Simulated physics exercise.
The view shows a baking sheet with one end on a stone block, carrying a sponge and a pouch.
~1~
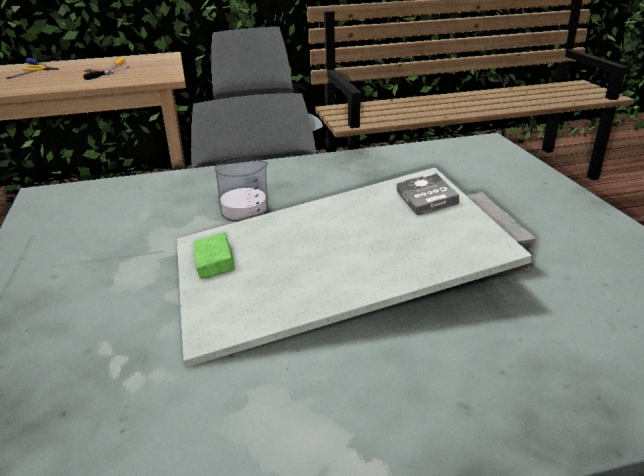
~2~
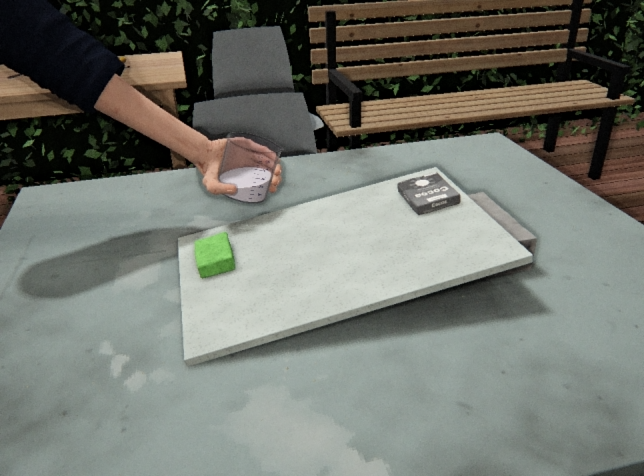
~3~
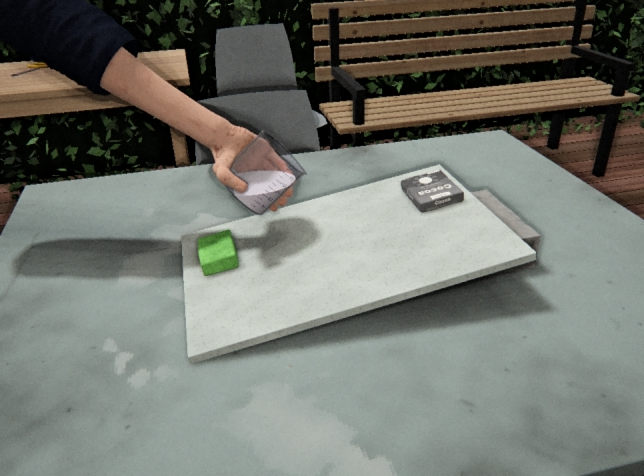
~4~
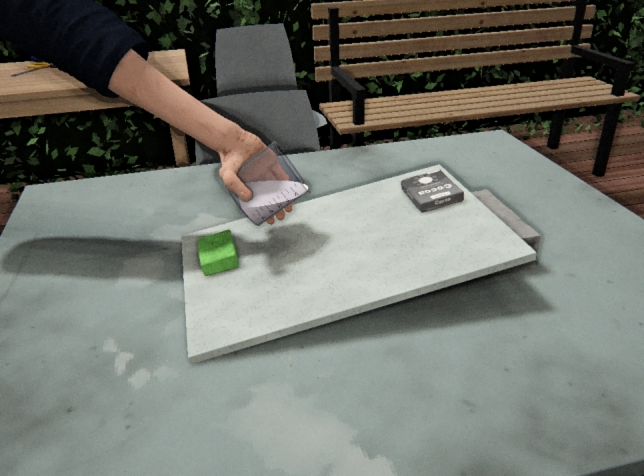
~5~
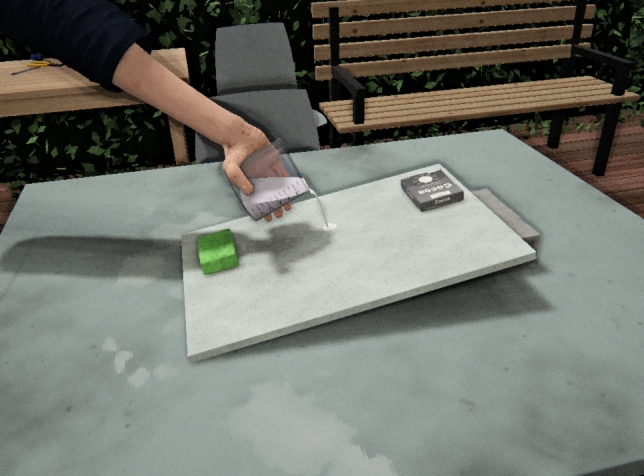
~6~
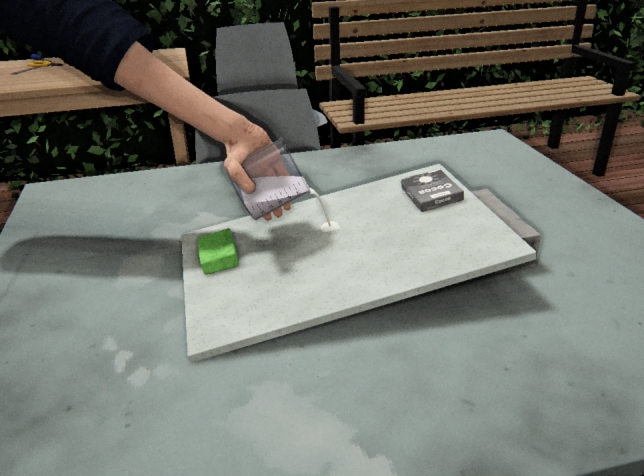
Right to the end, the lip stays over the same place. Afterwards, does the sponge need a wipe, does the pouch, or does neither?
On the left the sponge - wet; on the right the pouch - dry.
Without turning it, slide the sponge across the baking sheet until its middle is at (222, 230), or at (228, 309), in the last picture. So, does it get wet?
Case one: Contact. Case two: No contact.
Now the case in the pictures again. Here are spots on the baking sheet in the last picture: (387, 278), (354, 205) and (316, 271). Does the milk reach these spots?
Well, in sequence: Spill-free, spill-free, spill-free.
Soon after, it runs down to the left; the sponge is dry; the pouch is dry.
Later, it runs down to the left and off the end; the sponge is wet; the pouch is dry.
In the end, it runs down to the left and off the end; the sponge is wet; the pouch is dry.
